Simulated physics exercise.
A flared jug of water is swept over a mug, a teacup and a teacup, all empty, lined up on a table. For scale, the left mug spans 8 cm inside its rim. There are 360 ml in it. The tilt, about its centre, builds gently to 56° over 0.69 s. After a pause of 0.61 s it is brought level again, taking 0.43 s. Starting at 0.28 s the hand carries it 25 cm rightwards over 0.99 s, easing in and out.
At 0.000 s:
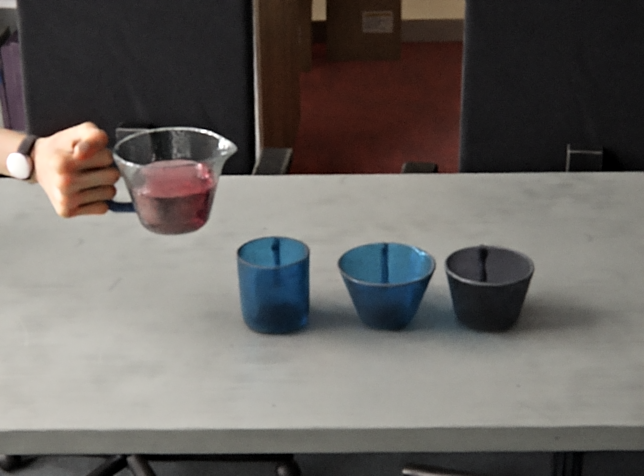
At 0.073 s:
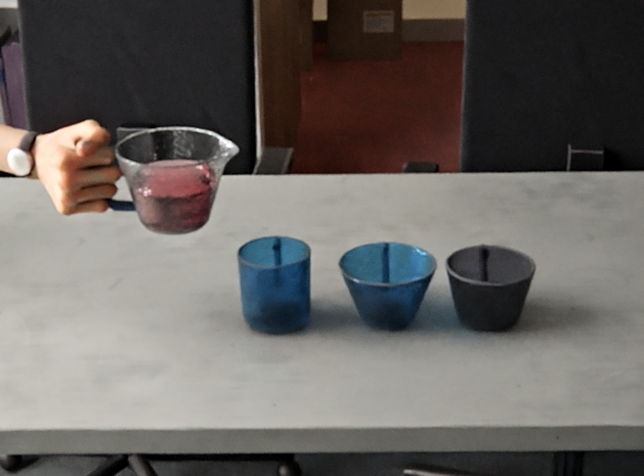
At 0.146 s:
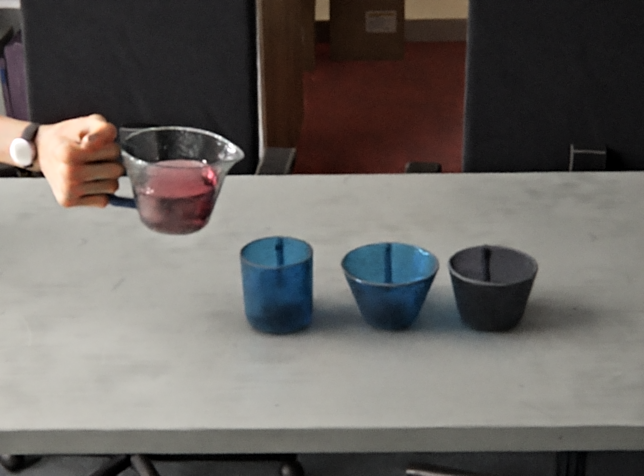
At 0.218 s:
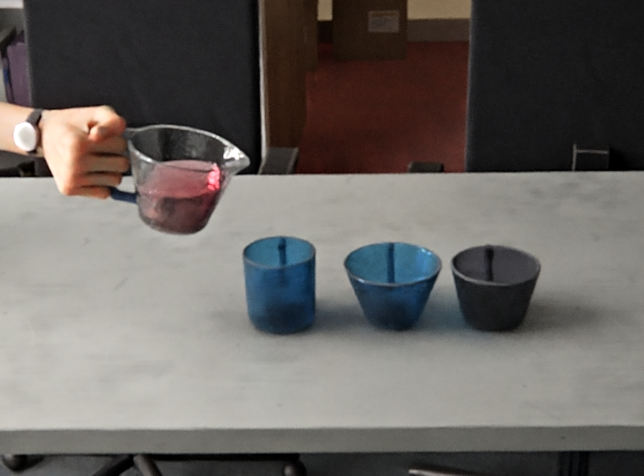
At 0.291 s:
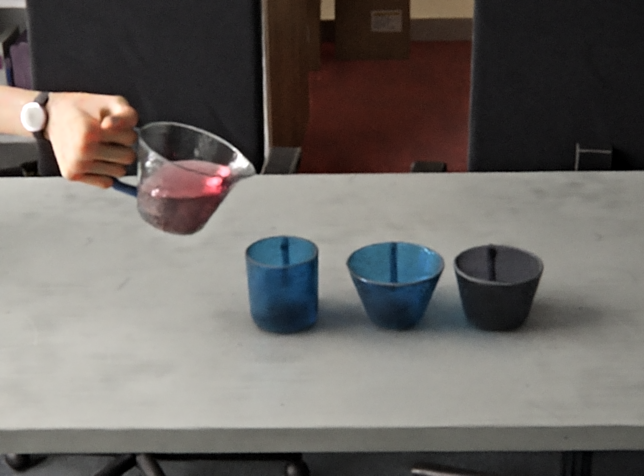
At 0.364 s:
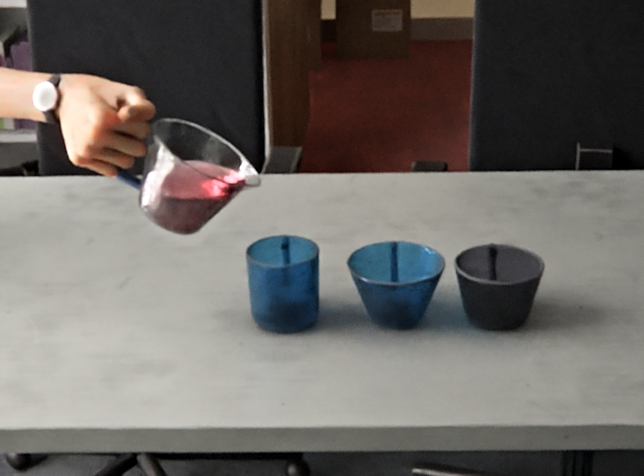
On a grey table, a hand gradually tilting a glass jug of red liquid rightwards beside two blue cups and a dark one.
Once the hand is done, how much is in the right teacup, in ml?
Roughly 140 ml lands in it.
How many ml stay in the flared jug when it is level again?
Close to 90 ml.
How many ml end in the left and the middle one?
Roughly 0 ml left, 80 ml middle.
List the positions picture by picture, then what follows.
In the first frame, tilt 0°; pouring edge (236, 148); surface from (138, 172) to (207, 173); the left mug's rim runs from (238, 254) to (309, 253); the middle teacup's rim runs from (339, 265) to (435, 264); the right teacup's rim runs from (446, 267) to (533, 266).
In the second frame, tilt 2°; pouring edge (238, 150); surface from (140, 172) to (209, 171).
In the third frame, tilt 6°; pouring edge (244, 155); surface from (144, 172) to (213, 175).
In the fourth frame, tilt 13°; pouring edge (250, 162); surface from (147, 174) to (218, 173).
In the fifth frame, tilt 21°; pouring edge (256, 172); surface from (151, 175) to (224, 174).
In the sixth frame, tilt 30°; pouring edge (261, 183); surface from (153, 170) to (236, 179).
Then, 0.74 s in, the tilt is 56° and from the left they hold 0 ml, 25 ml, 0 ml, the flared jug 265 ml, and 5 ml is on the table.
Then, 1.01 s in, the tilt is 56° and from the left they hold 0 ml, 75 ml, 30 ml, the flared jug 165 ml, and 15 ml is on the table.
Then, 1.29 s in, the tilt is 56° and from the left they hold 0 ml, 85 ml, 100 ml, the flared jug 105 ml, and 35 ml is on the table.
Then, 1.60 s in, the tilt is 12° and from the left they hold 0 ml, 85 ml, 135 ml, the flared jug 90 ml, and 40 ml is on the table.
Finally, from the left they hold 0 ml, 85 ml, 135 ml, the flared jug 90 ml, and 40 ml is on the table.
